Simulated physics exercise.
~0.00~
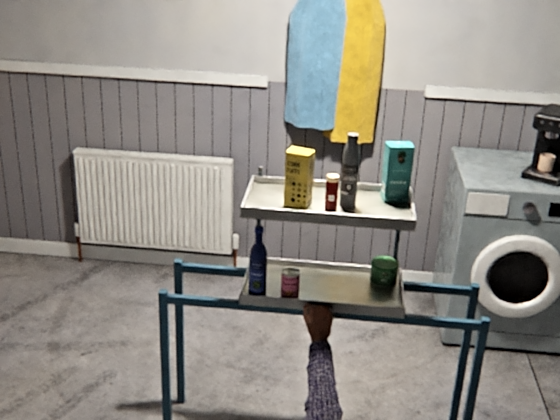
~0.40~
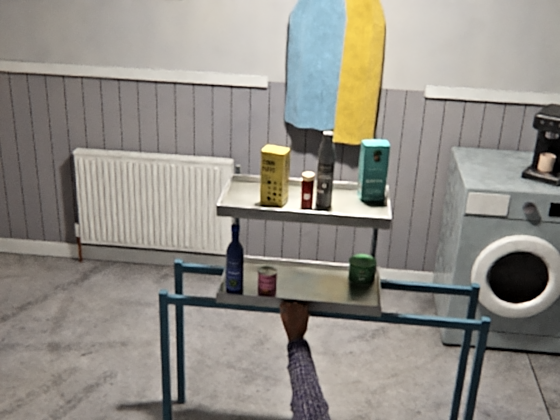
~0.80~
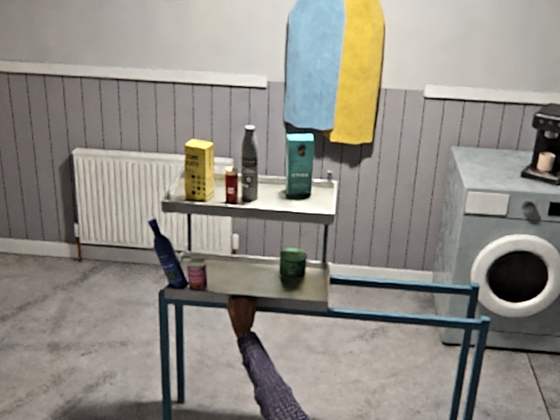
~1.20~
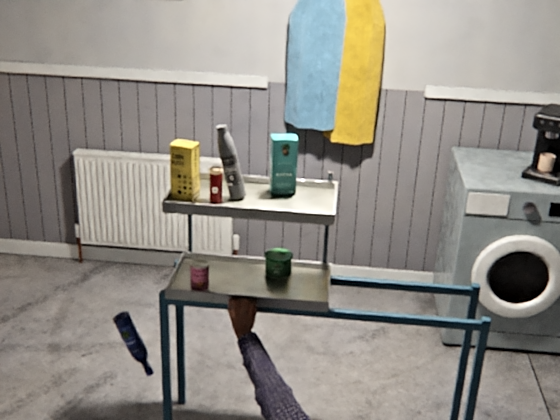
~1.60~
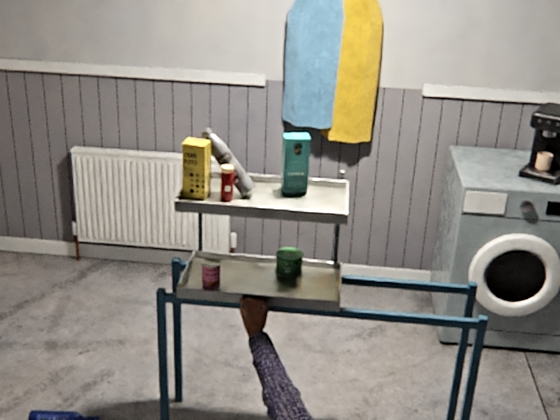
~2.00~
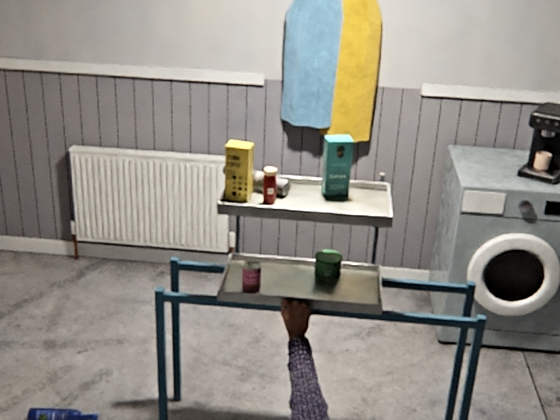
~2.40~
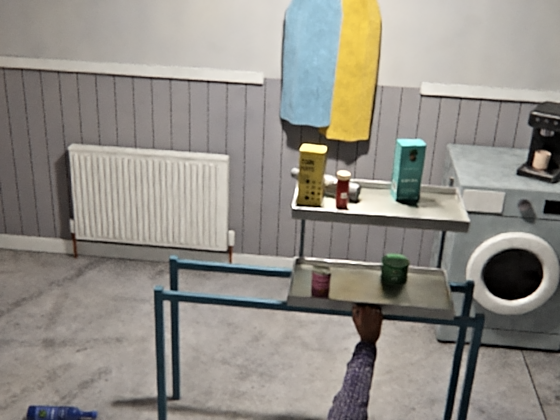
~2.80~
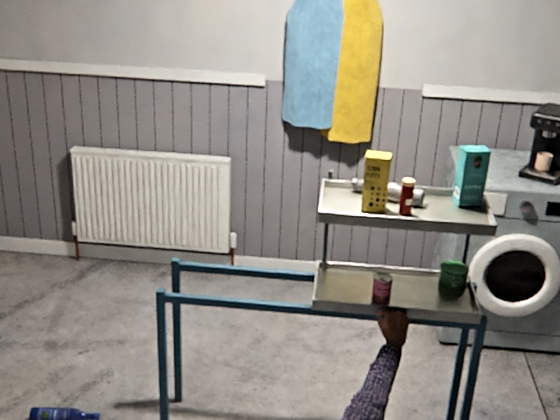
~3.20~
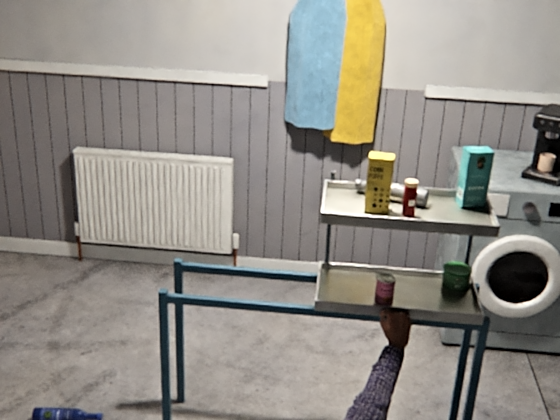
A hand slides the tray left then right, the blue bottle falling and grey one toppling.
